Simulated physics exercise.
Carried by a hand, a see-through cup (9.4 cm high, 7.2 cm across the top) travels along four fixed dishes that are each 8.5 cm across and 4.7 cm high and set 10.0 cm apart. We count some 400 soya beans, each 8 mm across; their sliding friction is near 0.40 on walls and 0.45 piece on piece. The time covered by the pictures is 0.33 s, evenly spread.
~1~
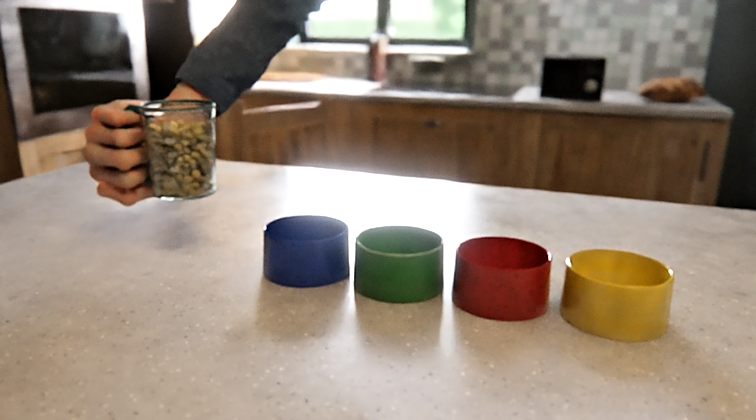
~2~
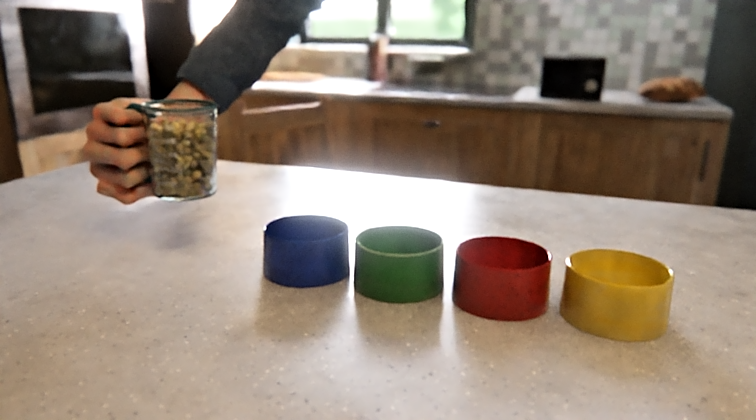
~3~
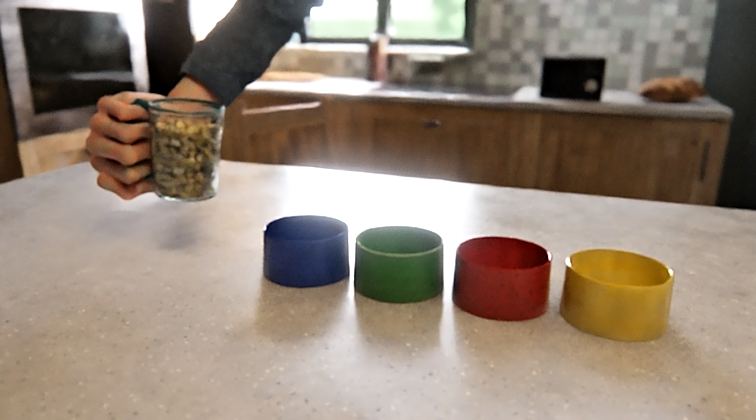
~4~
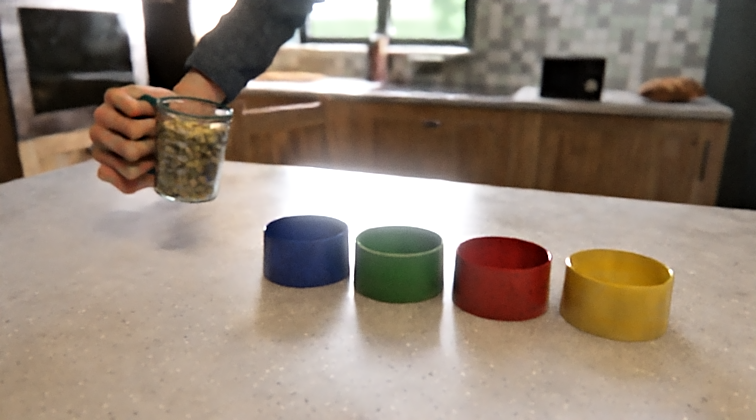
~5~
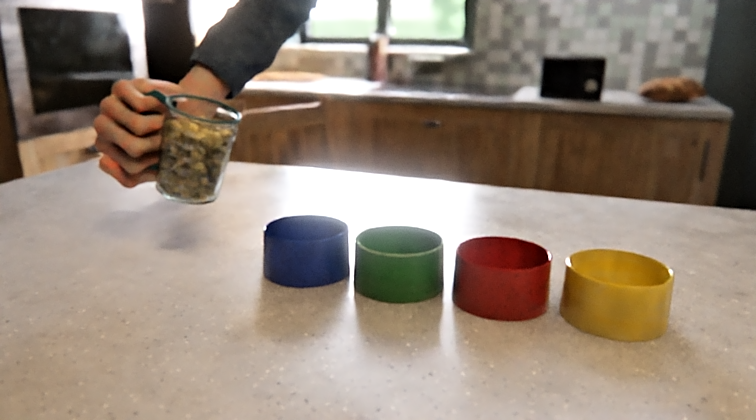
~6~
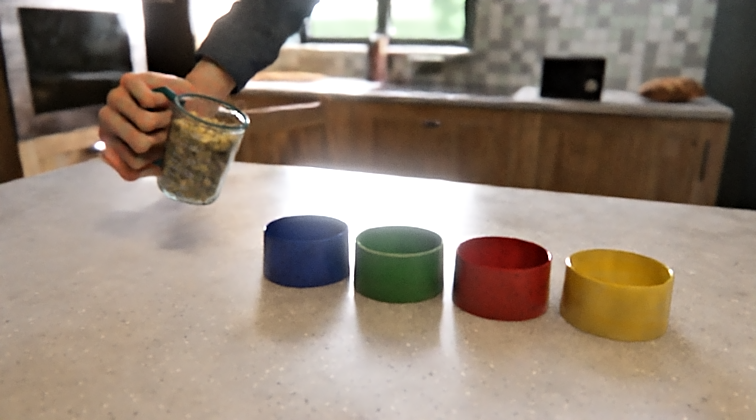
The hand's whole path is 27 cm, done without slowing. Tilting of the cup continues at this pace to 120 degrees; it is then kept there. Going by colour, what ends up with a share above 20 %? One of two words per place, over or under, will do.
At the end, red: Ends up with a fifth or less; blue: Ends up with more than a fifth; green: Ends up with a fifth or less; yellow: Ends up with a fifth or less; counter: Ends up with more than a fifth.
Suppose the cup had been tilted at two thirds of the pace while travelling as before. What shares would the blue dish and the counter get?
The blue dish would get 0 and the counter 10.
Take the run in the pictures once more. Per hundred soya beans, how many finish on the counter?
I'd put it near 30 per cent.
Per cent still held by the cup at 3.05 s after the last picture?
About 0 percent of the load.
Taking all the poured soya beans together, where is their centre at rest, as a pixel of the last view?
Approximately (324, 259) in the last view.
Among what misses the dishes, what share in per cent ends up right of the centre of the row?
That works out to close to 0 per cent.
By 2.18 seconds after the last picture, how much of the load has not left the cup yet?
Reading: Approx. 0 %.
Then, 1.30 s after the last picture, tilt 120 degrees; cup holds 10 %, blue 70 %, green 5 %.
Then, 2.18 s after the last picture, tilt 120 degrees; cup holds 0 %, blue 65 %, green 5 %.
Then, 3.05 s after the last picture, tilt 120 degrees; cup holds 0 %, blue 65 %, green 5 %.
In the end, red 0 %, blue 65 %, green 5 %, yellow 0 %, counter 30 %.
